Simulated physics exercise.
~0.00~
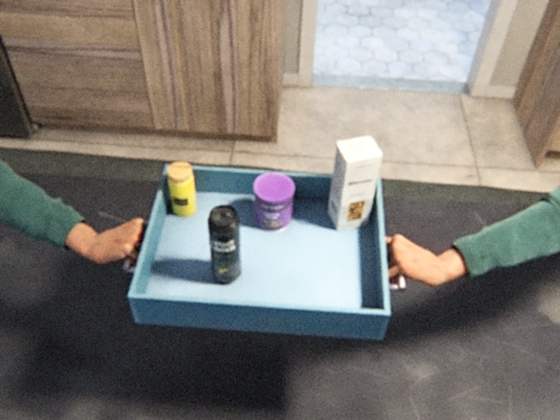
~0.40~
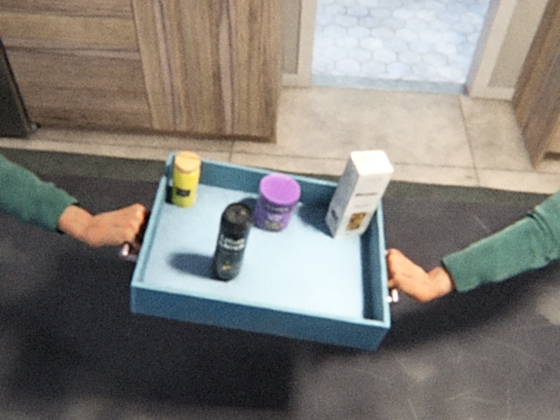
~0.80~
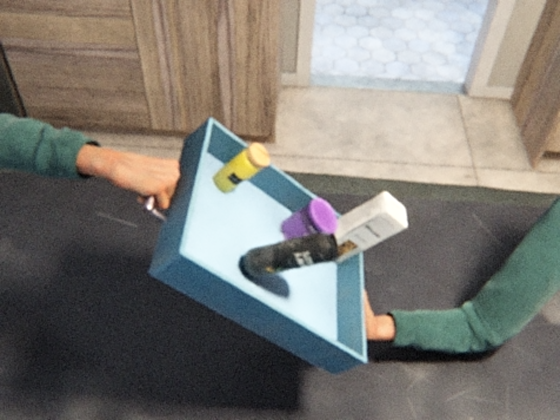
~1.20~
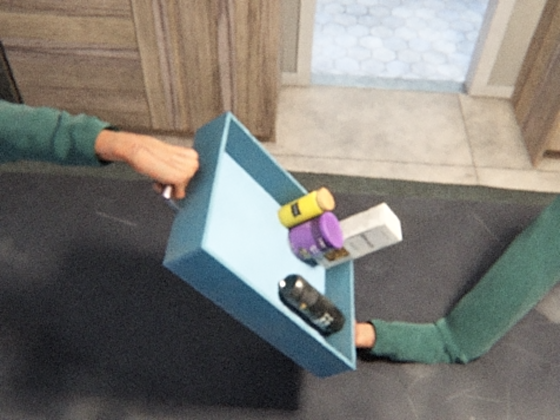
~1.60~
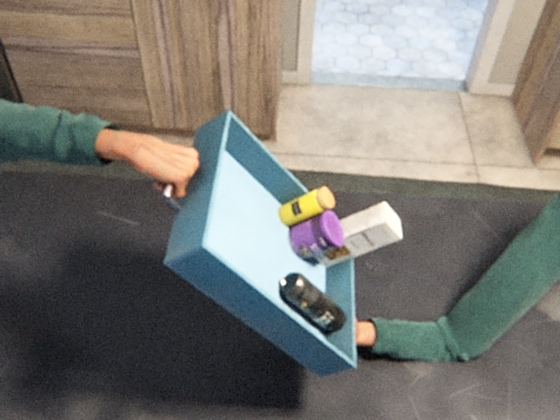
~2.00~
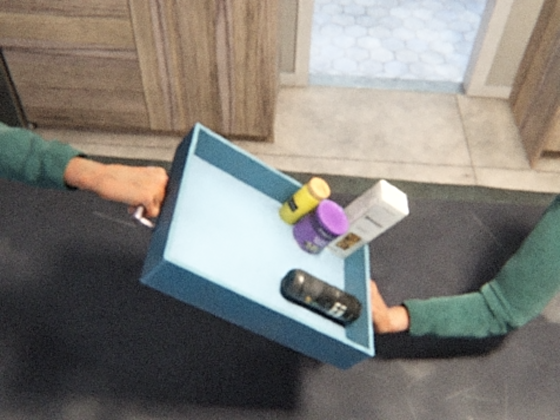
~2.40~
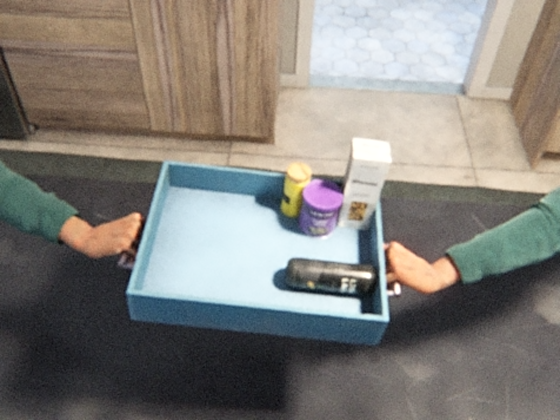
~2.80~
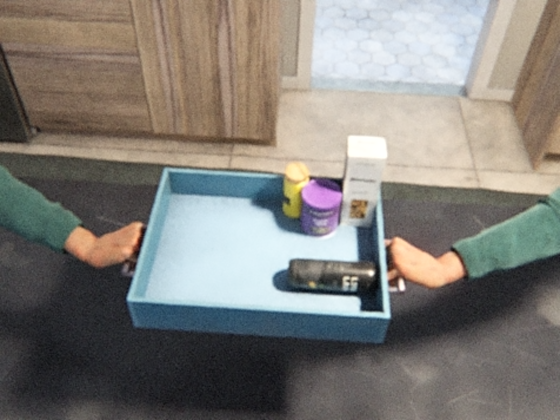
A blue tray held by two hands tilts steeply down to the right, then levels again; the black can topples and ends lying on its side, while the yellow shaker and purple tin slide right, finishing upright beside the white carton, which stays standing inside.
